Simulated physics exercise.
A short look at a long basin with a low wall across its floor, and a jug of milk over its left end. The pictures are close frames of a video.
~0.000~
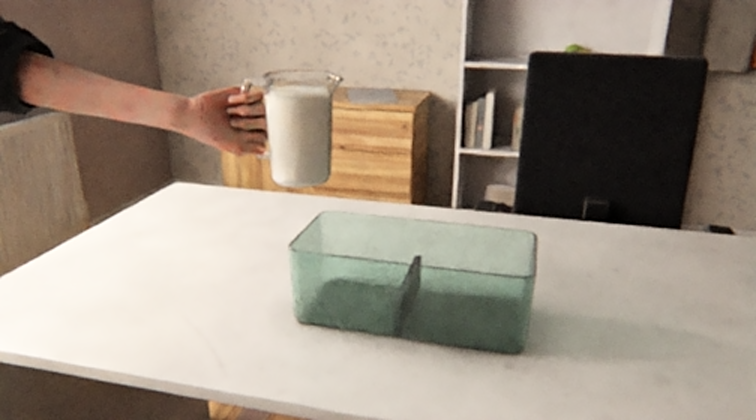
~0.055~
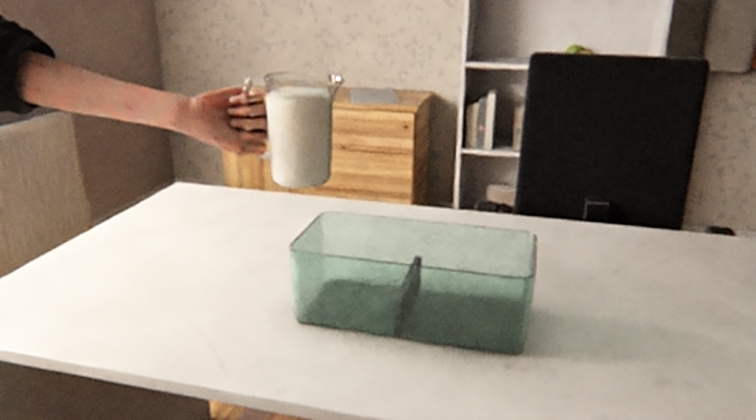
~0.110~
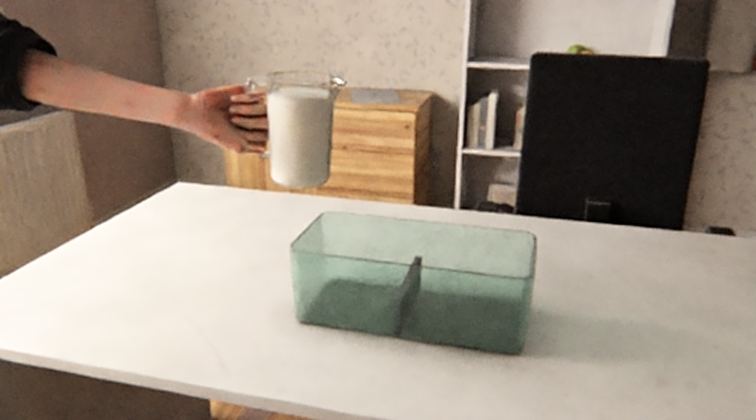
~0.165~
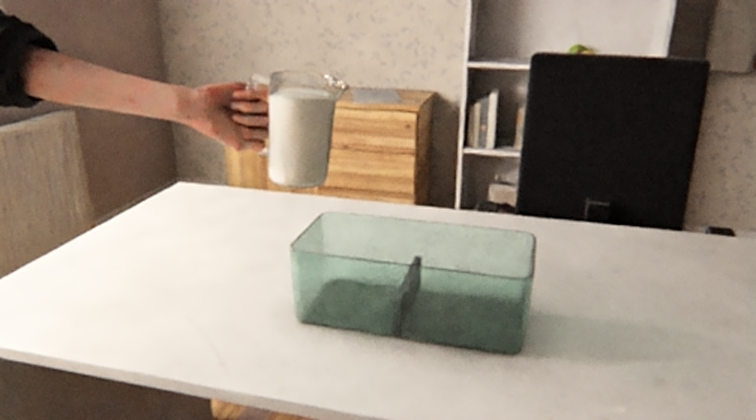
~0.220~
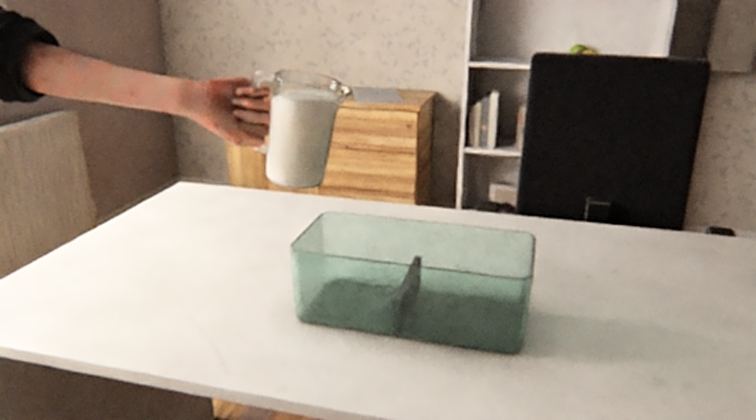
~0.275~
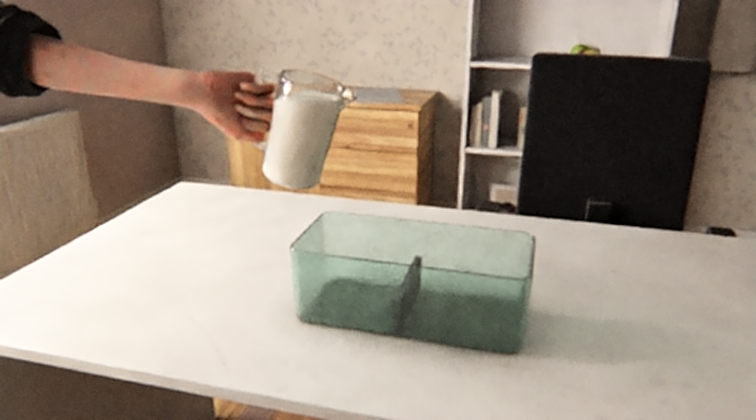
A glass jug of milk, held by a hand reaching in from the left, hangs upright and nearly still above the left end of a green, see-through basin with a low divider on a white table. The hand then gradually tilts the jug slightly to the right, the milk staying inside.
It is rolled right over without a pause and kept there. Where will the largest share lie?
Most lies in the left part.
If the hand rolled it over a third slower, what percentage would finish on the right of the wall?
Close to 40 per cent.
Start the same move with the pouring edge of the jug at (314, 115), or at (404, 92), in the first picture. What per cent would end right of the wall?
Near 0 % and 95 %.
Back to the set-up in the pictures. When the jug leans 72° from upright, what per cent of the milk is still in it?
Near 85 %.
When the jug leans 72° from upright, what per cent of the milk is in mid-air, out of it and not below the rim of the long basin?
Some 15 per cent.
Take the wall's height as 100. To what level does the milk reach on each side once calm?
Some 40 per cent left and 10 right.
Then, 0.66 s in, the tilt is 72° and 84 per cent is still to pour, 1 is left of the wall and 2 right of it.
Then, 0.94 s in, the tilt is 101° and 39 per cent is still to pour, 20 is left of the wall and 20 right of it.
Then, 1.24 s in, the tilt is 104° and 6 per cent is still to pour, 58 is left of the wall and 30 right of it.
Then, 1.56 s in, the tilt is 104° and 0 per cent is still to pour, 68 is left of the wall and 31 right of it.
Finally, 68 per cent lies left of the wall, 31 right of it and 1 outside.
